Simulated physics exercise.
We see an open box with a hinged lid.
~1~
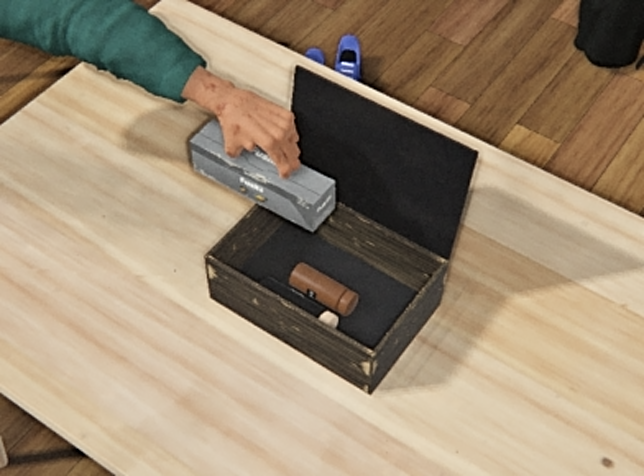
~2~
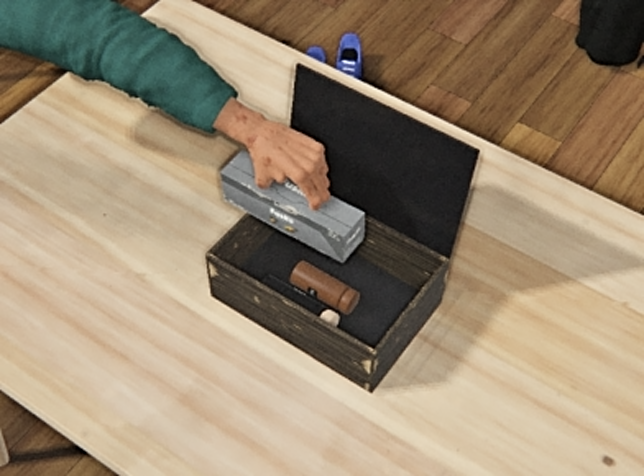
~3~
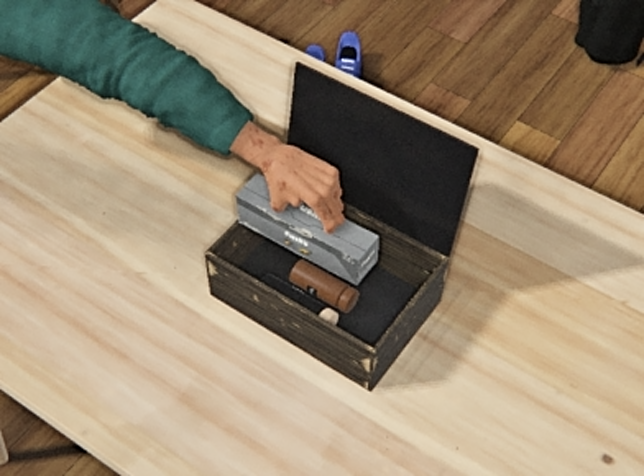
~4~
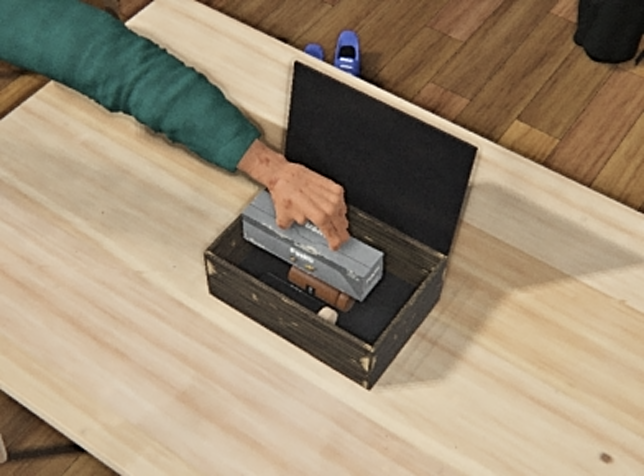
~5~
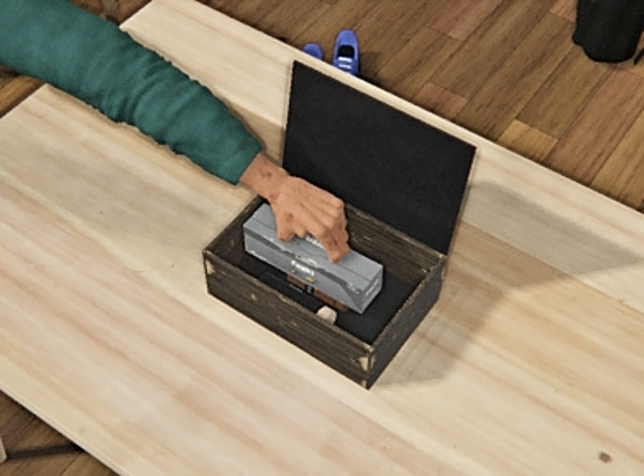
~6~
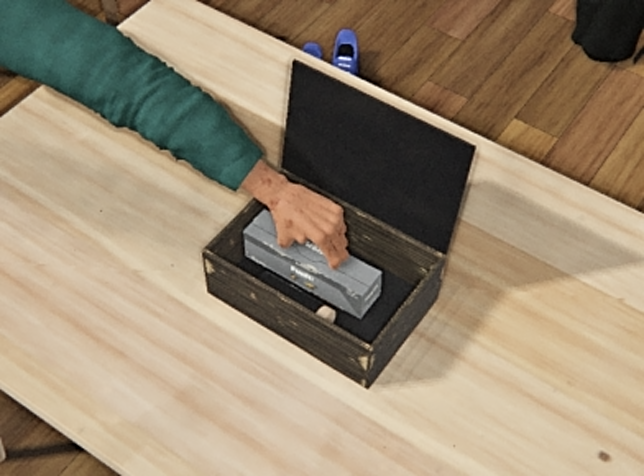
A hand lowers a grey carton into an open black box, covering a brown shaker.
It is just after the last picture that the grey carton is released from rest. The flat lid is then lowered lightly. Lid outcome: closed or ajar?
The box is going to be capped.
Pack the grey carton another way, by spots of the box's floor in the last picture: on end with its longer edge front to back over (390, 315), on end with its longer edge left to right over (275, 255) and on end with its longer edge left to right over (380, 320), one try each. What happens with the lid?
Lid: First open, second open, third open.
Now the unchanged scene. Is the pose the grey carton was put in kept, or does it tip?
At the finish it goes crooked.
Then, 0.50 s after the last picture, grey carton tipped 43° from how it was near (310, 280); brown shaker rolled about its own width.
Then, 1.40 s after the last picture, lid 72° above the rim; grey carton tipped 44° from how it was near (310, 279); brown shaker rolled about its own width.
Then, 1.80 s after the last picture, lid 43° above the rim; grey carton tipped 43° from how it was near (310, 279); brown shaker rolled about its own width.
Then, 2.10 s after the last picture, lid 15° above the rim; grey carton tipped 44° from how it was near (310, 279); brown shaker rolled about its own width.
At rest, lid shut; tipped over in the box, grey carton; the other 2 in place. Seen from the same camera at the end, grey carton near (310, 279).
